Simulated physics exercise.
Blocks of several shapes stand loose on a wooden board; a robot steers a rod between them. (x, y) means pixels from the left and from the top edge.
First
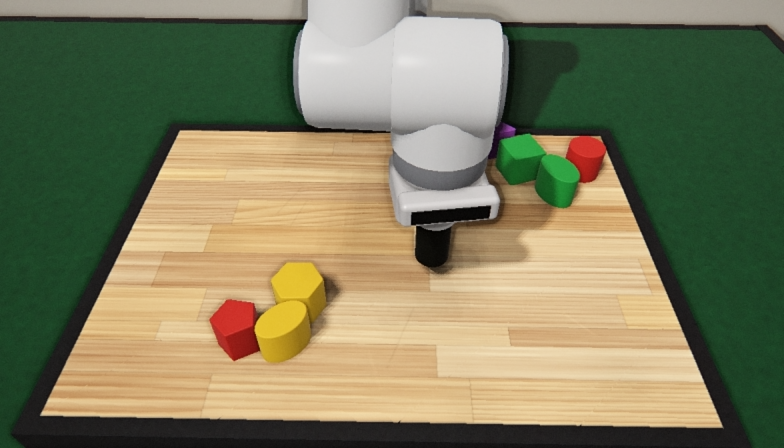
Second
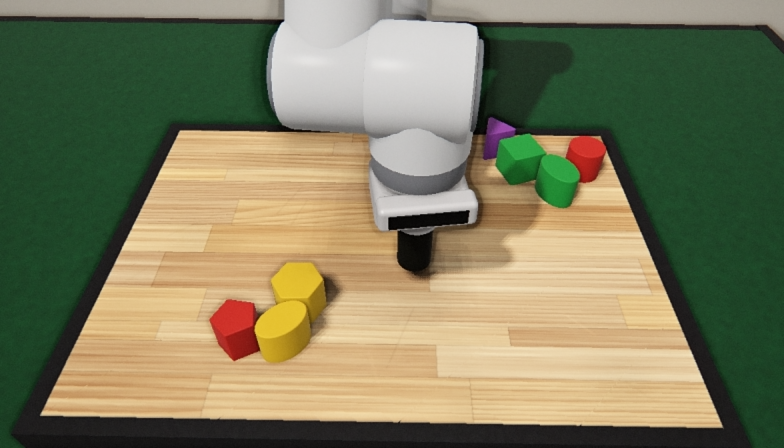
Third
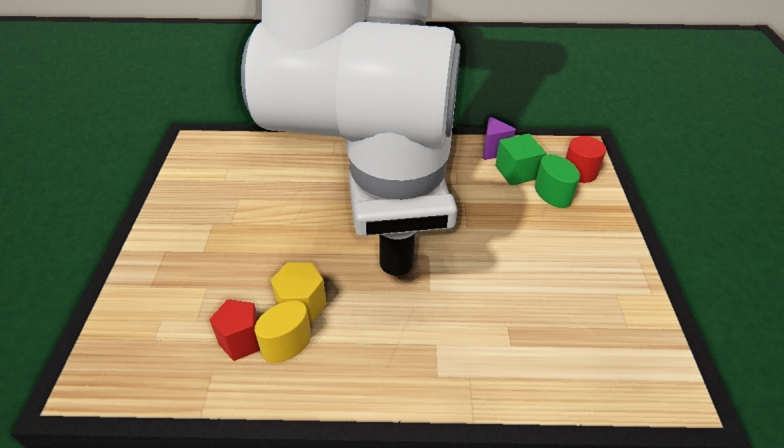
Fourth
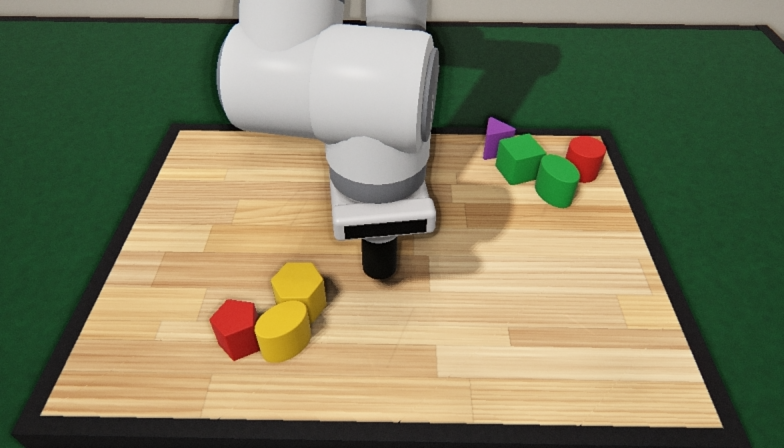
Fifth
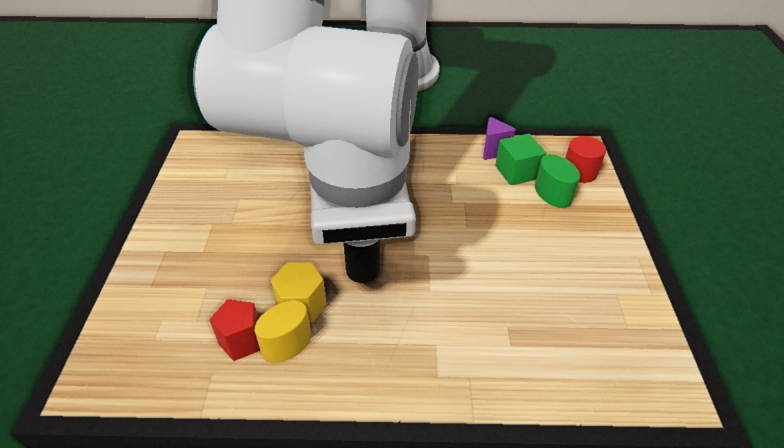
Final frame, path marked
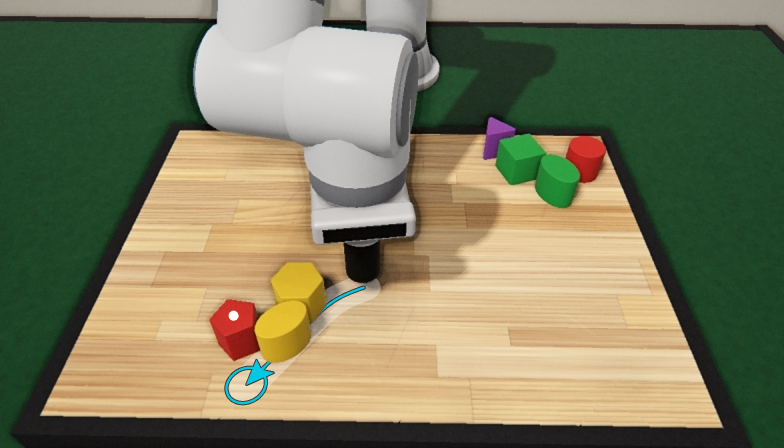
In this clip, a robot arm moves its black rod leftward and slightly toward the viewer across a wooden board, nearing a yellow hexagonal block, while the red and yellow blocks at left and the purple, green and red ones at upper right stay still.
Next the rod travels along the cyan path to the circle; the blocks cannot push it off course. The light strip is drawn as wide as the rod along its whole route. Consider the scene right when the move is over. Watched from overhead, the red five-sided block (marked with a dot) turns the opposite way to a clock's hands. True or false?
That is true.
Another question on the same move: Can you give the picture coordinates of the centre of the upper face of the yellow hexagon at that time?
If I read the scene right, the answer is (258, 291).
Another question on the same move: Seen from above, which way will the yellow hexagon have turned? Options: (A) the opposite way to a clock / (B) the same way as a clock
It's B.
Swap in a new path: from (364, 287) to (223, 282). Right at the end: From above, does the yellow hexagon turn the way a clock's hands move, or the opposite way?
My answer: Anticlockwise.
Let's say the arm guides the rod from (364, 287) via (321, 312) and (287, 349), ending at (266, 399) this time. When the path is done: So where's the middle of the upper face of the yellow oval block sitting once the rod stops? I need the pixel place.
The centre of its top will be at (211, 385).
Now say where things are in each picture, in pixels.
In the first picture, rod tip at (431, 255); block tops, red five-sided block at (234, 316); yellow oval block at (281, 318); yellow hexagon at (297, 279).
In the second picture, rod at (414, 259); blocks unchanged.
In the third picture, rod at (397, 263); blocks unchanged.
In the fourth picture, rod at (380, 267); blocks unchanged.
In the fifth picture, rod at (363, 270); red five-sided block at (234, 316); yellow oval block at (281, 318); yellow hexagon at (297, 279).
Path on the board, from (364, 287) over (304, 327) to (246, 385); the dot is on the red five-sided block.
What follows on the original path. One third of the way, rod at (319, 294); yellow oval block at (279, 322); yellow hexagon at (276, 285), turned 25° clockwise.
Two thirds of the way, rod at (281, 330); red five-sided block at (220, 319), turned 30° anticlockwise; yellow oval block at (243, 351); yellow hexagon at (258, 291), turned 65° clockwise.
At the end, rod at (241, 369); red five-sided block at (220, 319), turned 30° anticlockwise; yellow oval block at (192, 388), turned 30° clockwise; yellow hexagon at (258, 291), turned 65° clockwise.
